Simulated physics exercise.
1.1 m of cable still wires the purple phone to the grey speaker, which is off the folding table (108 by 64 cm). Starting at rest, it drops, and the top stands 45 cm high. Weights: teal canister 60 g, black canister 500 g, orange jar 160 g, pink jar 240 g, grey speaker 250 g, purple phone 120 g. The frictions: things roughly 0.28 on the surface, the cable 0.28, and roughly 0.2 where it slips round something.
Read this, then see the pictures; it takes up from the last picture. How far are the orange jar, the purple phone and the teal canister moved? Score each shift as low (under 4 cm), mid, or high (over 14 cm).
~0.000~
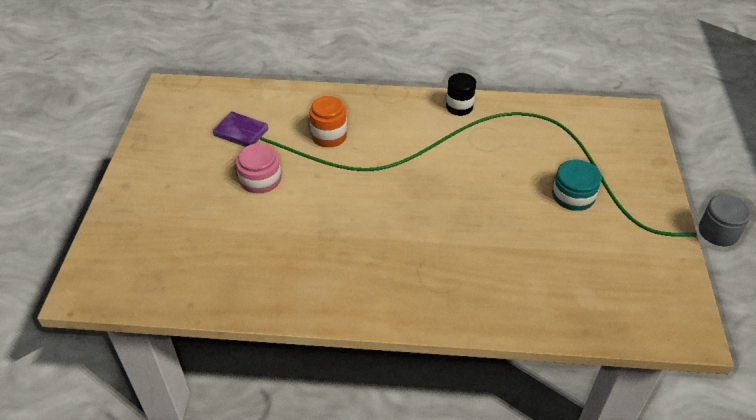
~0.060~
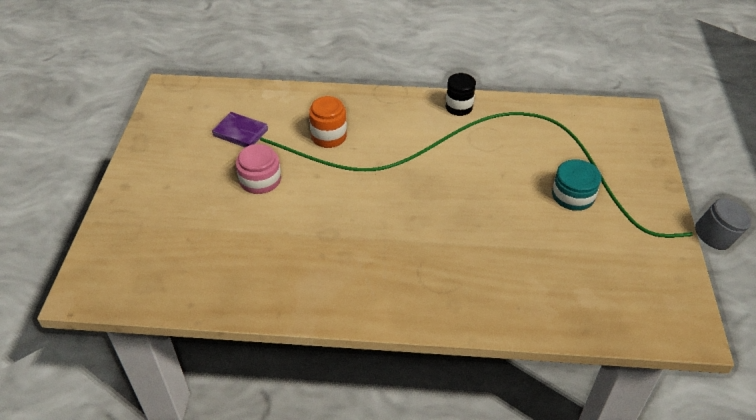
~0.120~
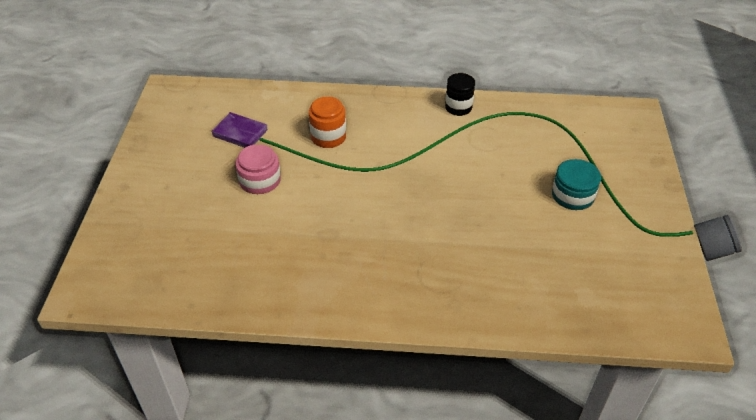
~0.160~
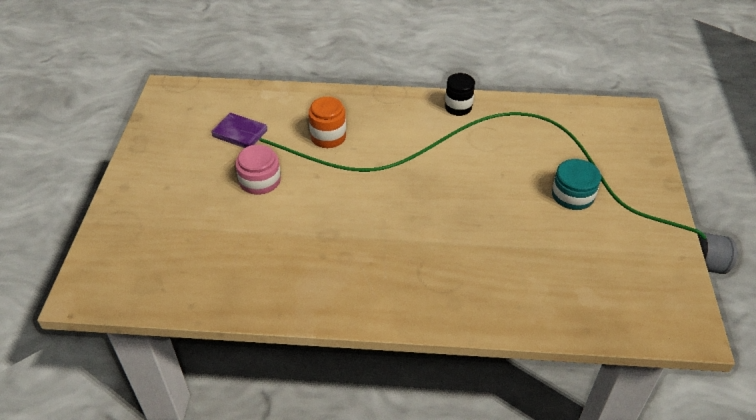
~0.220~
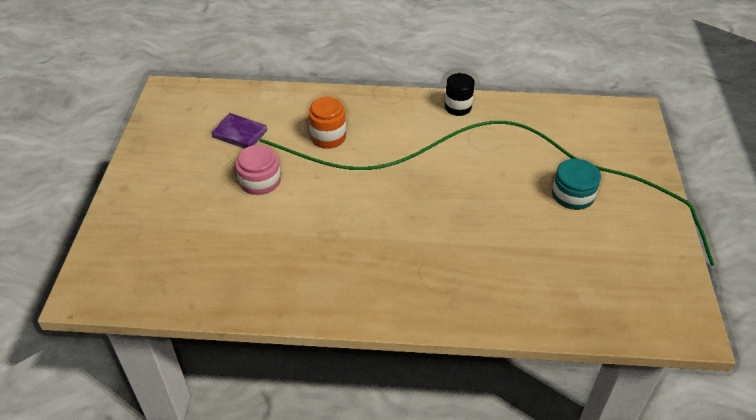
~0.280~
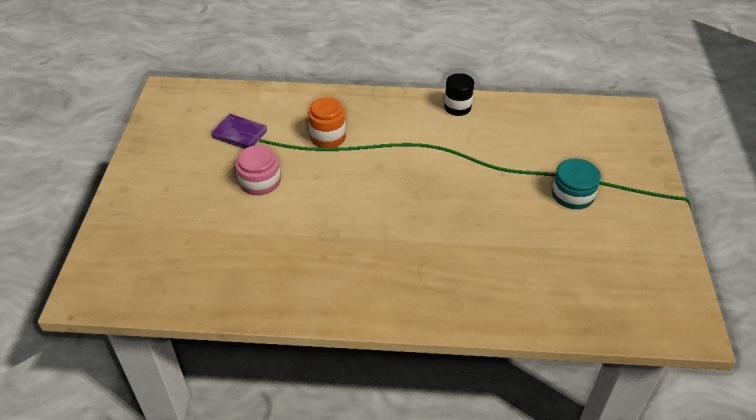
Scores - orange jar: Mid; purple phone: High; teal canister: Mid.
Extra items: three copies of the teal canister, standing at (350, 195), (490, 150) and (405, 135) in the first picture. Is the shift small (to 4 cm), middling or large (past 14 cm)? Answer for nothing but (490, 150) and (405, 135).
Result, in order: Major / minor.
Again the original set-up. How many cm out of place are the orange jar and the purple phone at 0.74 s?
The orange jar is 8 cm out and the purple phone is 40 cm out.
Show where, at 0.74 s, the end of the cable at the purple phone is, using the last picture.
(408, 185) or thereabouts.
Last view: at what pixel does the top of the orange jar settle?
Check near (370, 99) - that's where it comes to rest.
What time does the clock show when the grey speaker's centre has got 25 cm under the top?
It gets there at roughly 0.28 s.
After 0.5 s, the cable's tail end at (364, 157); purple phone 26 cm off its start, teal canister 9 cm off its start, orange jar 7 cm off its start.
After 0.7 s, the cable's tail end at (408, 185); purple phone 40 cm off its start, teal canister 9 cm off its start, orange jar 9 cm off its start.
After 1.0 s, the cable's tail end at (421, 189); purple phone 43 cm off its start at (440, 198), teal canister 9 cm off its start at (589, 210), orange jar 9 cm off its start at (370, 99).
After 1.2 s, the cable's tail end at (421, 189); purple phone 43 cm off its start, teal canister 9 cm off its start, orange jar 9 cm off its start.
After 2.4 s, the cable's tail end at (421, 189); purple phone 43 cm off its start at (440, 198), teal canister 9 cm off its start at (589, 210), orange jar 9 cm off its start at (370, 99), grey speaker over the edge.
